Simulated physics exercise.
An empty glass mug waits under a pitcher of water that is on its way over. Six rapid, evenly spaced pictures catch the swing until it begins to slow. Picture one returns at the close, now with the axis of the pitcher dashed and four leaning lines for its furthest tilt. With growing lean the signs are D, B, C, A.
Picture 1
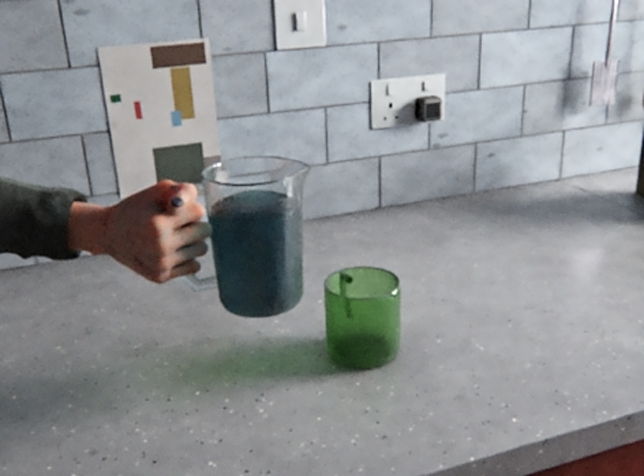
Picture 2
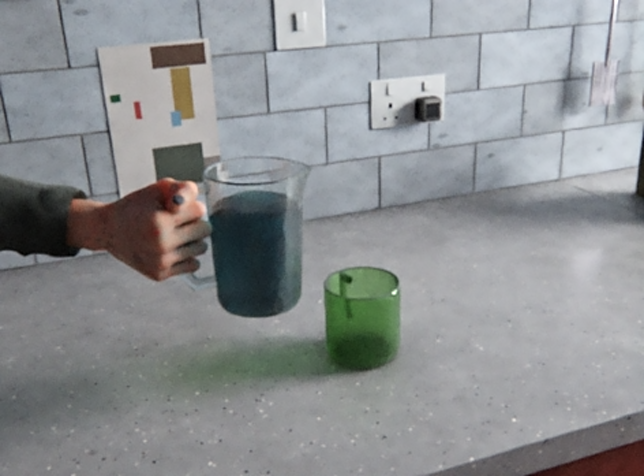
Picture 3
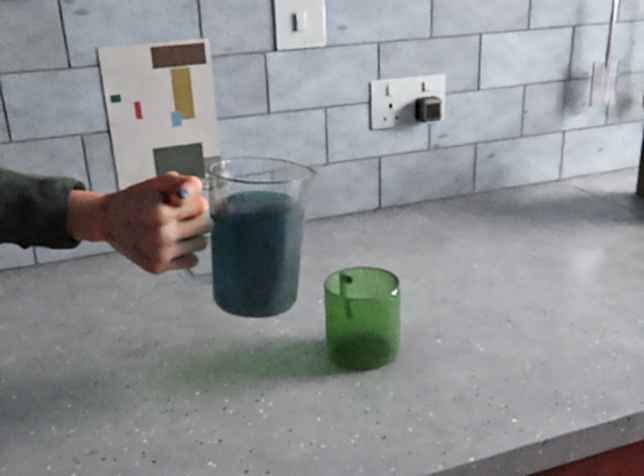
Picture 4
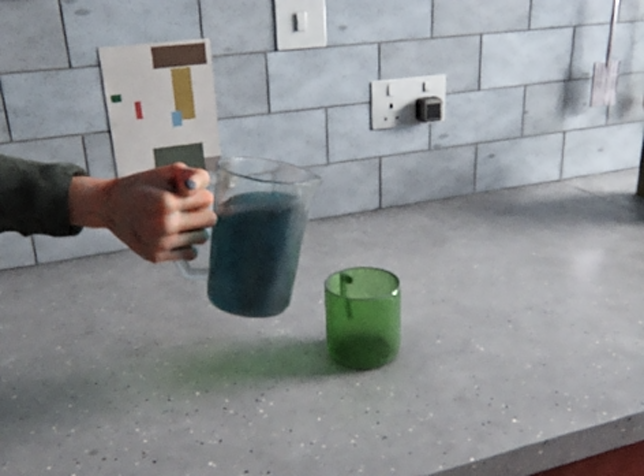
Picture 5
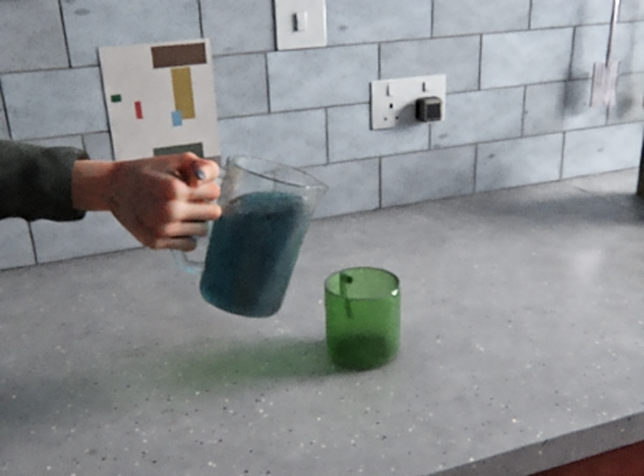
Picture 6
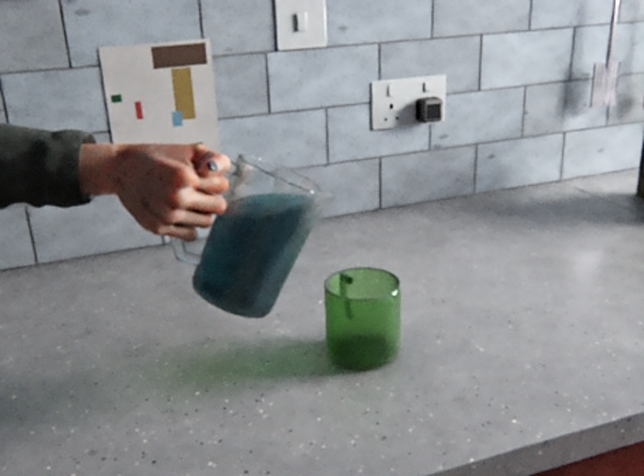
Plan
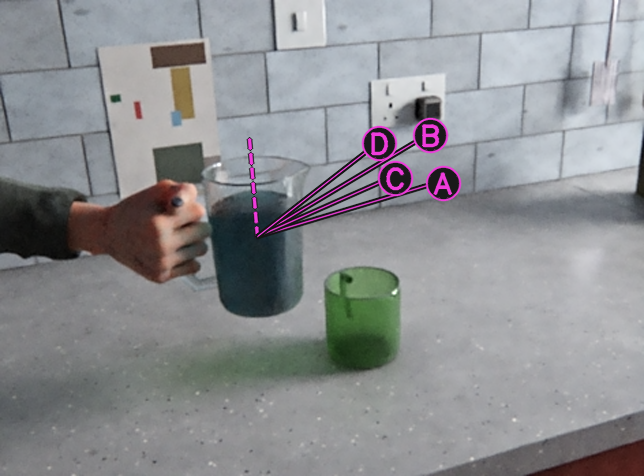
A hand holding a clear pitcher of dark blue liquid kept it nearly upright beside a green glass mug on a gray counter, then gradually tilted it to the right, with nothing leaving the lip.
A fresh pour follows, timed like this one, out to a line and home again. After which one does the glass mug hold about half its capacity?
The answer is tilt B.
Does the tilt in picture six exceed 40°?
No.
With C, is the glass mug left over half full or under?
Over.
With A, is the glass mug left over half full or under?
Over half.
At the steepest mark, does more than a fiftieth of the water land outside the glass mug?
Yes, it does.
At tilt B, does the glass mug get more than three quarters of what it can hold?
No, less.
In magenta, A at (426, 185); B at (415, 142); C at (378, 182); D at (365, 152).
If A is chosen, the glass mug ends with about 79 % of what it can hold; 9 % of the water is spilt.
If B is chosen, the glass mug ends with about 48 % of what it can hold.
If C is chosen, the glass mug ends with about 67 % of what it can hold.
If D is chosen, the glass mug ends with about 31 % of what it can hold.
